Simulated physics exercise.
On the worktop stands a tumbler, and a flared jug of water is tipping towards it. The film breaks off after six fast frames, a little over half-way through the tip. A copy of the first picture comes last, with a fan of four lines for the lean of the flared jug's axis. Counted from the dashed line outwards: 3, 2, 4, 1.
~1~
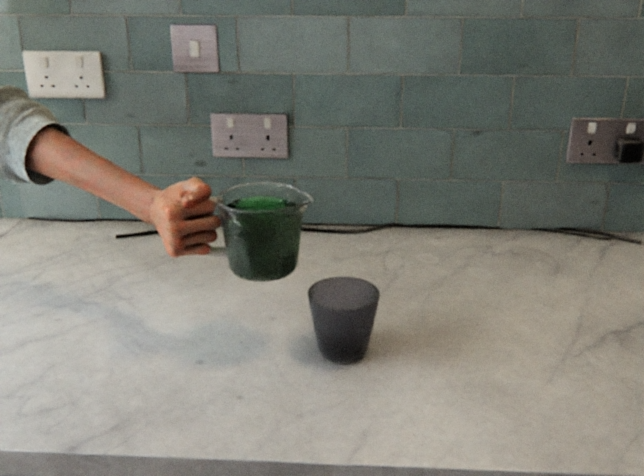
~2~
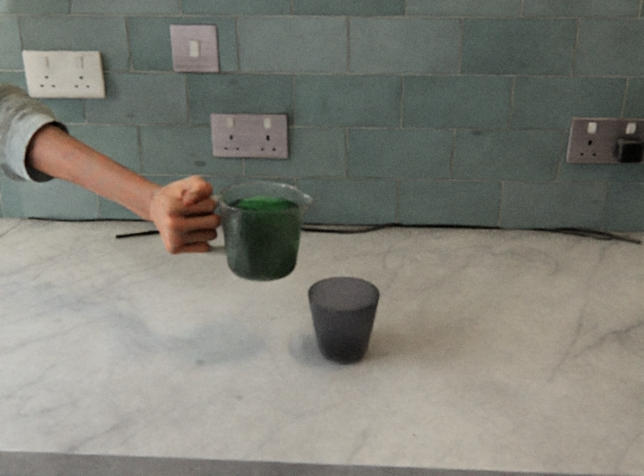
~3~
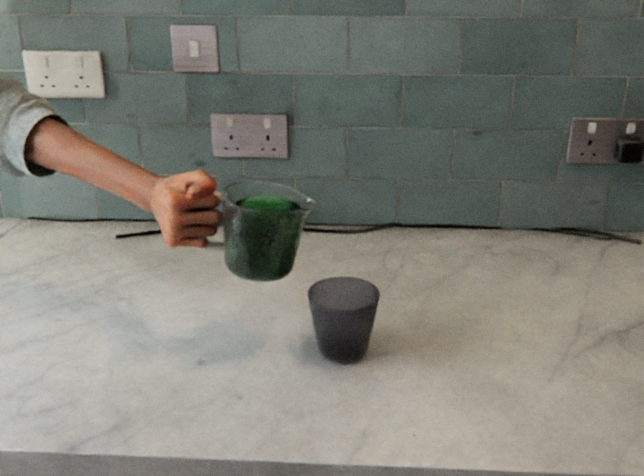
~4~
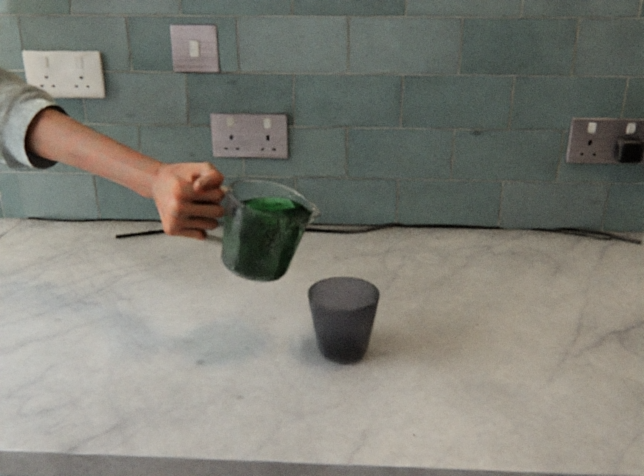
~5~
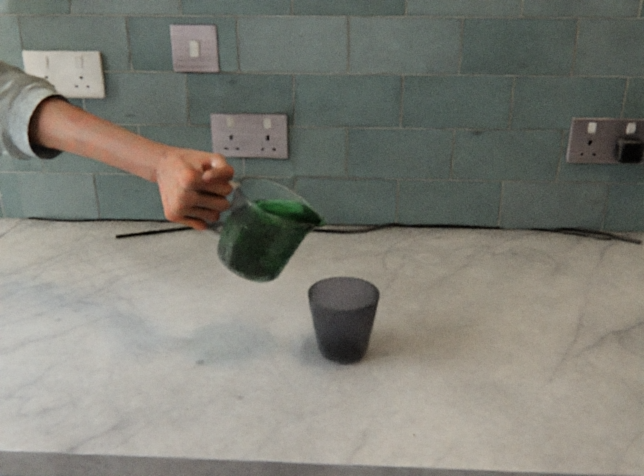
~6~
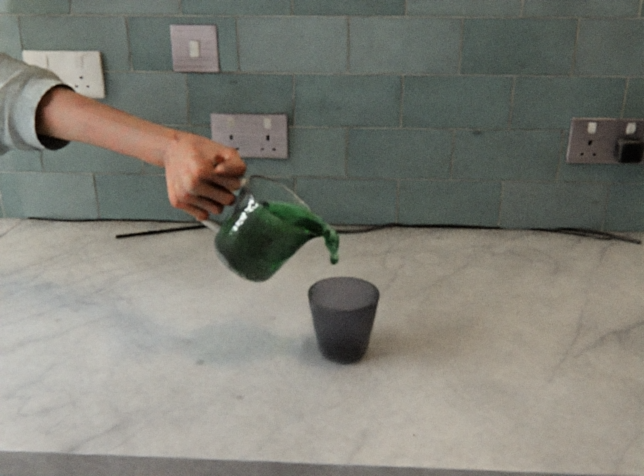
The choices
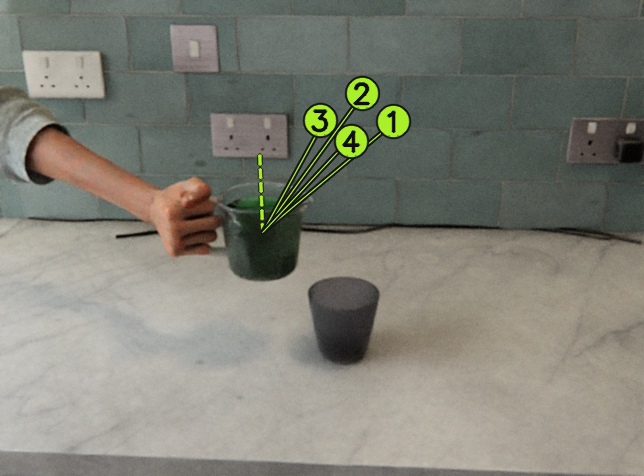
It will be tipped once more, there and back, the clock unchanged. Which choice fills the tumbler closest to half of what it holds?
Go for 1.
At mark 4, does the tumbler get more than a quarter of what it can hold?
Yes, clearly.
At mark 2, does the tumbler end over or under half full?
Under.
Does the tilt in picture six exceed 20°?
Yes.
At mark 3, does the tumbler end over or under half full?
Under half.
On the marked copy, 1 at (381, 133); 2 at (353, 107); 3 at (315, 137); 4 at (337, 152).
If 1 is chosen, the tumbler ends with about 49 % of what it can hold.
If 2 is chosen, the tumbler ends with about 24 % of what it can hold.
If 3 is chosen, the tumbler ends with about 14 % of what it can hold.
If 4 is chosen, the tumbler ends with about 37 % of what it can hold.
